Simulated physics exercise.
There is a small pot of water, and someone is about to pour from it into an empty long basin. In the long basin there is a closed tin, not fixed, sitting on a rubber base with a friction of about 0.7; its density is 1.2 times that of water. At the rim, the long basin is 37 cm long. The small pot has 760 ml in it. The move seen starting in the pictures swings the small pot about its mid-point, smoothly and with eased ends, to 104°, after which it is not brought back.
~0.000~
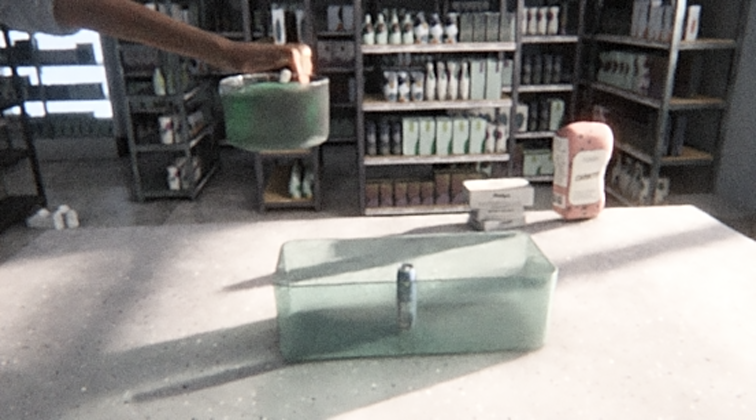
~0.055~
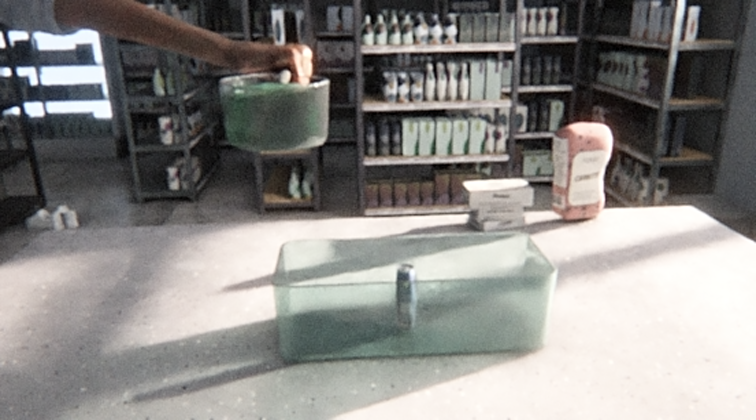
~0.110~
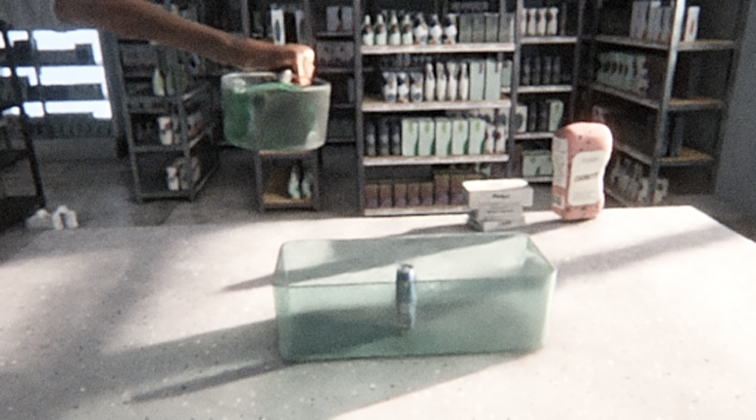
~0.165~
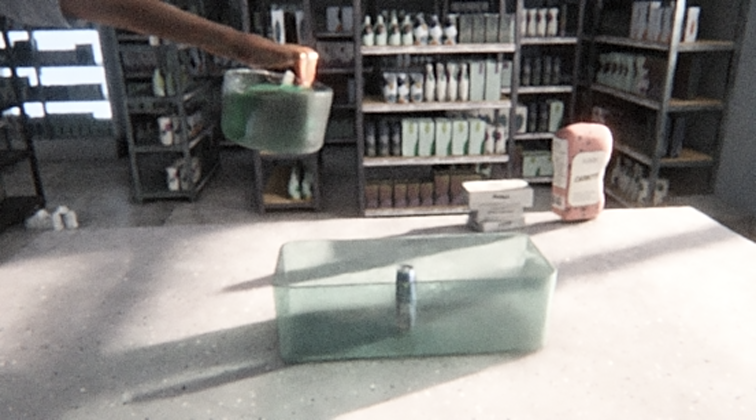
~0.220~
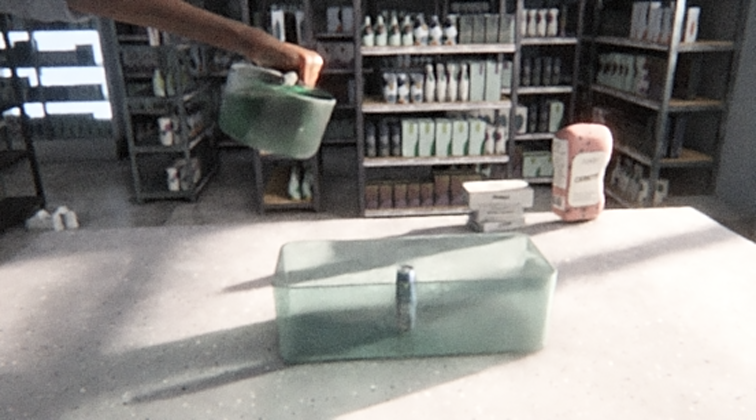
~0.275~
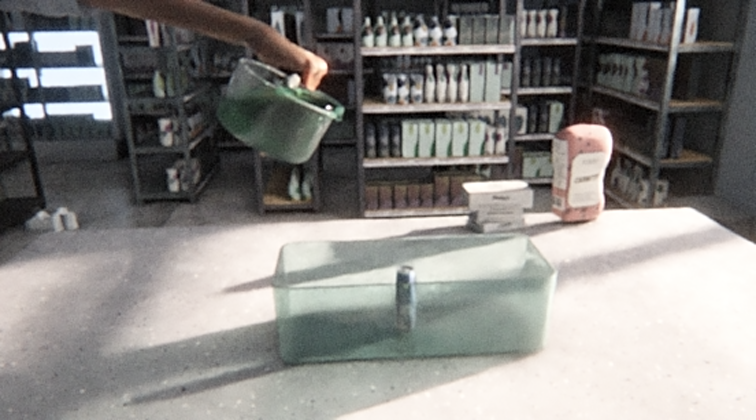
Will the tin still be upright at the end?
It tumbles.
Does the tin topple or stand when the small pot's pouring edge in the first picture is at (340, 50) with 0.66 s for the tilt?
Then it tips over.
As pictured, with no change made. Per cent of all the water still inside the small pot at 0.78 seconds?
Close to 7 percent of the total.
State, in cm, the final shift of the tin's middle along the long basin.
The middle of the tin ends some 8.5 cm along the basin.
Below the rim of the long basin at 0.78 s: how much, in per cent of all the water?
Around 80 parts in a hundred.
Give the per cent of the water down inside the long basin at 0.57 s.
I'd put it near 18 percent.
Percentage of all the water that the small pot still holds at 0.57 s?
Some 34 % of it is still there.
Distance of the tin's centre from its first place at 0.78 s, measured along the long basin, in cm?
Roughly 1 cm.
By 0.57 s the tilt is 90° and 33 per cent is still to pour; the tin stands where it began.
By 0.78 s the tilt is 104° and 7 per cent is still to pour; the tin stands 1 cm from where it began.
By 1.01 s the tilt is 104° and 1 per cent is still to pour; the tin lies on its side.
By 1.25 s the tilt is 104° and 0 per cent is still to pour; the tin lies on its side.
At rest the tin lies on its side.
